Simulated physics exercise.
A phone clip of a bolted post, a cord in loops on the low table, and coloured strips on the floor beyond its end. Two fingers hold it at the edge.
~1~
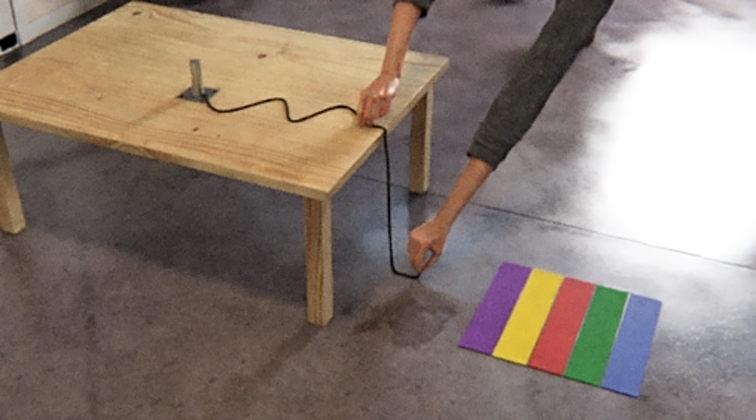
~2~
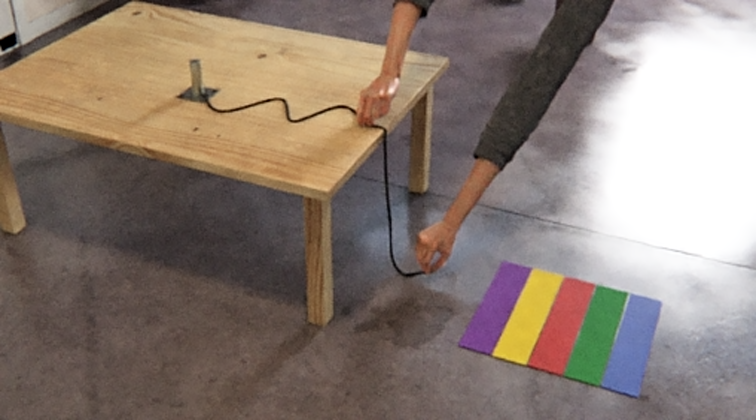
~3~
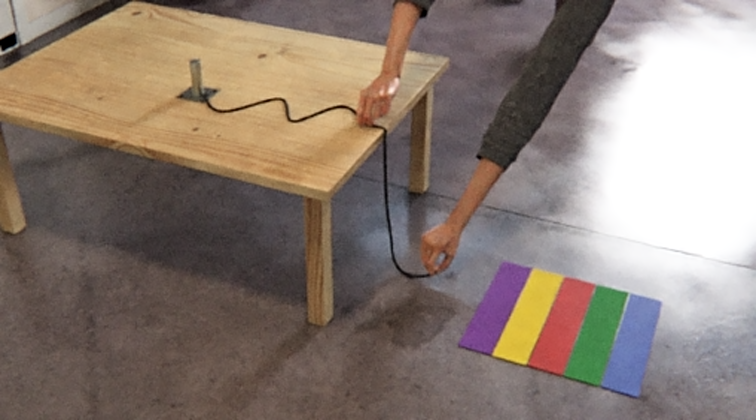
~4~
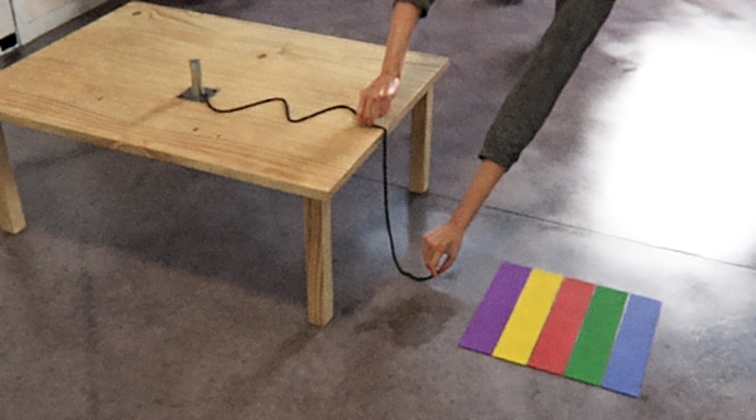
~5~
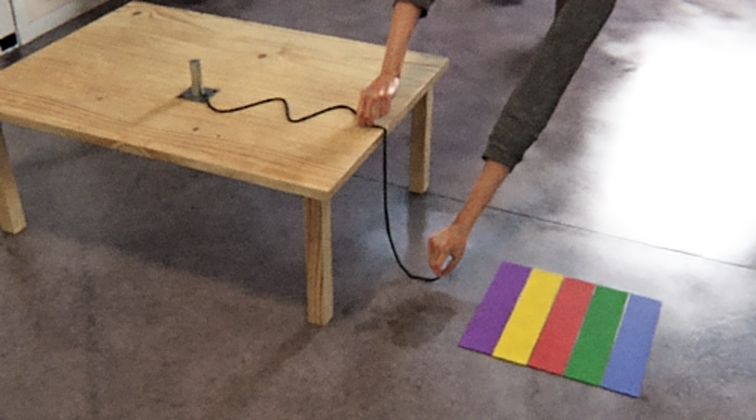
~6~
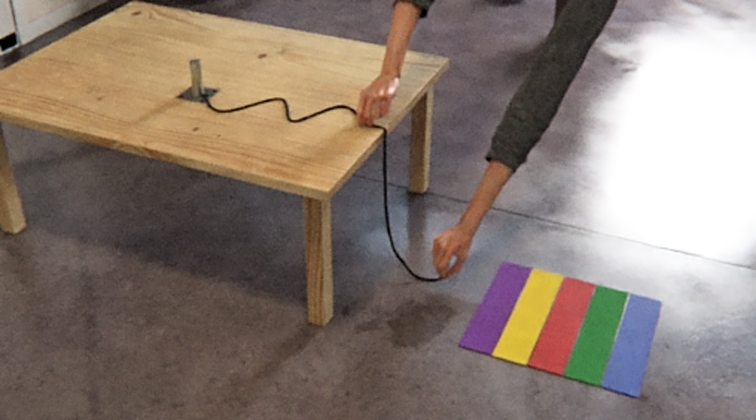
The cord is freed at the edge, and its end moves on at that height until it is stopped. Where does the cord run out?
It gets as far as the blue strip.
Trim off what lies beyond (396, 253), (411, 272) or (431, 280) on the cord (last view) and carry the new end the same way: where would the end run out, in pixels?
Near (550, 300), (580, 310) and (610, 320).
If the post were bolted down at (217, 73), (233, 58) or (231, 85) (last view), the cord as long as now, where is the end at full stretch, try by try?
The places are (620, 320), (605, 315) and (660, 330).
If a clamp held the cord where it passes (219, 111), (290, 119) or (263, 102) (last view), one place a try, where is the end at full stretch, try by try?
Near (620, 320), (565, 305) and (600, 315).
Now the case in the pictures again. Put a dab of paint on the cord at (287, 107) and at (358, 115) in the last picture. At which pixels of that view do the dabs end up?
Near (321, 117) and (424, 164).
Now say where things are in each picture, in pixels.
In the first frame, end (422, 269); purple (483, 333); yellow (517, 343); red (552, 353); green (588, 363); blue (625, 373).
In the second frame, end (431, 271); cord through (215, 110) (285, 101) (320, 113) (372, 125) (387, 186) (391, 251).
In the third frame, end (435, 272).
In the fourth frame, end (437, 273); cord through (215, 110) (285, 101) (320, 113) (372, 125) (385, 185) (393, 251).
In the fifth frame, end (442, 274).
In the sixth frame, end (447, 275); cord through (215, 110) (285, 101) (320, 113) (372, 125) (385, 185) (395, 251).
Early on, end near (563, 306); over red.
Midway, end near (609, 318); over green.
At the end of the slack, end near (636, 325); over blue. The blue one.
